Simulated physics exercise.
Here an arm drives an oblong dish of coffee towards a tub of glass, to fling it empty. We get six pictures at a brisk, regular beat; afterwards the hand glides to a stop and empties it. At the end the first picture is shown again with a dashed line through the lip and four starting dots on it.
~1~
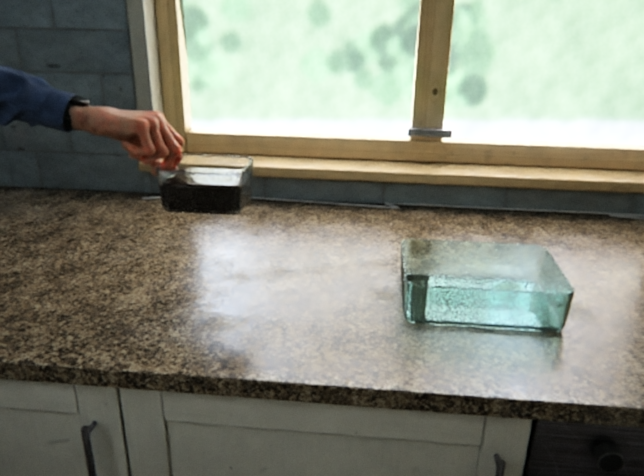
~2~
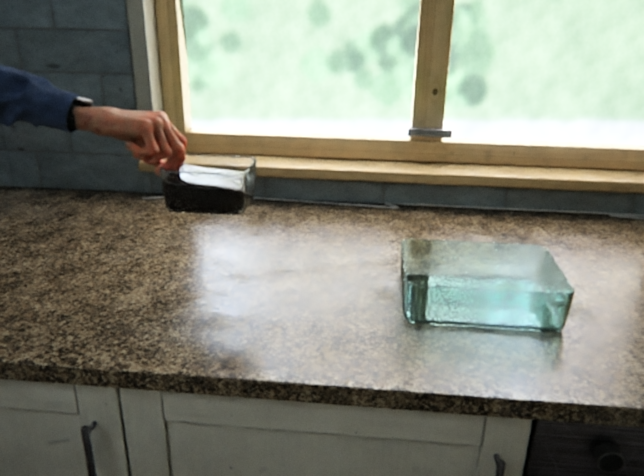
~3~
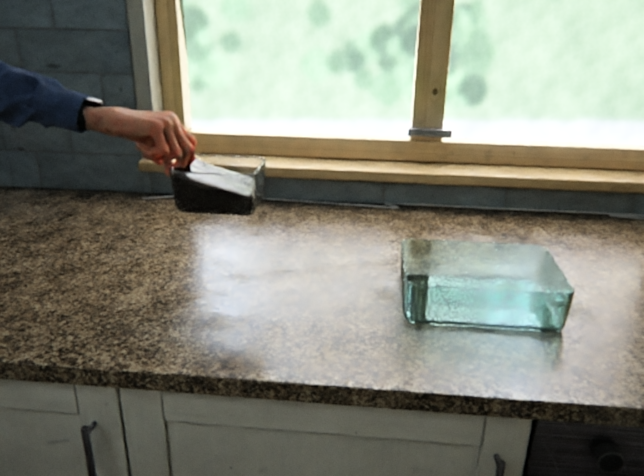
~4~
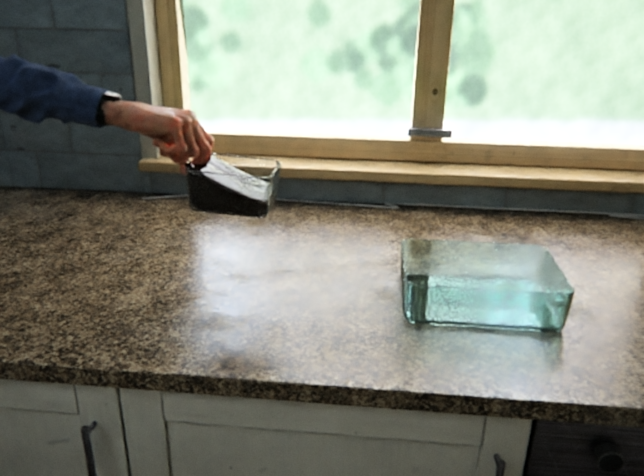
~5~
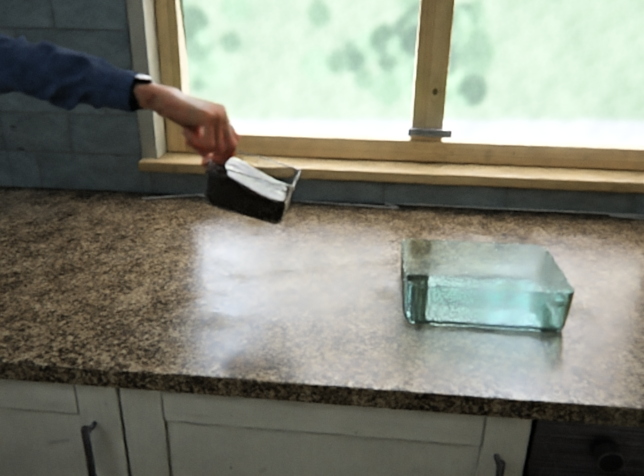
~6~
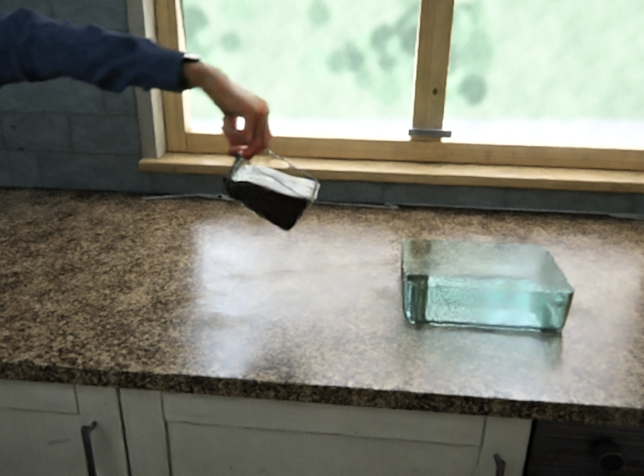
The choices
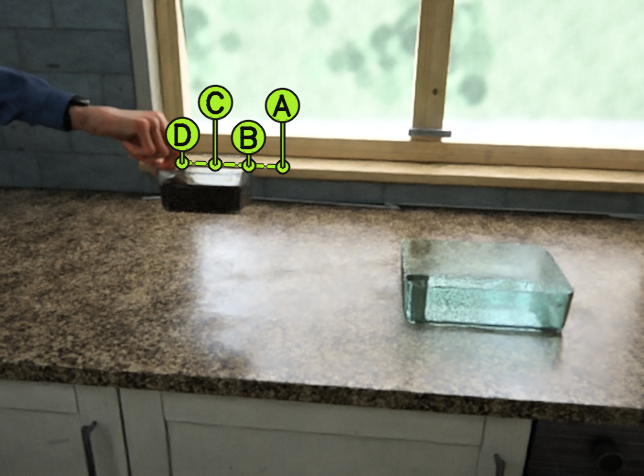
On a speckled kitchen counter beneath a window, a hand holds a small oblong dish of dark liquid above the surface, moves it right toward a clear glass block-like tub, and gradually tilts it downward to the right.
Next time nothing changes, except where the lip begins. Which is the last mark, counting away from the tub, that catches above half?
A.
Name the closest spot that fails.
That would be B.
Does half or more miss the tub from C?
Yes, that goes wrong.
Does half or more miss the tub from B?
Yes, it does.
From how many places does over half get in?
One of the four.
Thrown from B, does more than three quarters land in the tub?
No, it does not.
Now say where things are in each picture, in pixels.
Upright, lip at (246, 165); tub from (403, 319) to (564, 329); nothing has left yet, in the first picture.
Upright, lip at (249, 165); nothing has left yet, in the second picture.
Upright, lip at (259, 166); nothing has left yet, in the third picture.
Tipped about 3°, lip at (275, 169); nothing has left yet, in the fourth picture.
Tipped about 14°, lip at (296, 177); nothing has left yet, in the fifth picture.
Tipped about 31°, lip at (316, 191); nothing has left yet, in the sixth picture.
In lime, A at (282, 167); B at (248, 165); C at (215, 164); D at (182, 162).
If A is chosen, about 68 % lands in the tub, 23 % falls short and 9 % goes beside or beyond.
If B is chosen, about 27 % lands in the tub, 67 % falls short and 6 % goes beside or beyond.
If C is chosen, about 0 % lands in the tub, 98 % falls short.
If D is chosen, about 0 % lands in the tub, 100 % falls short.
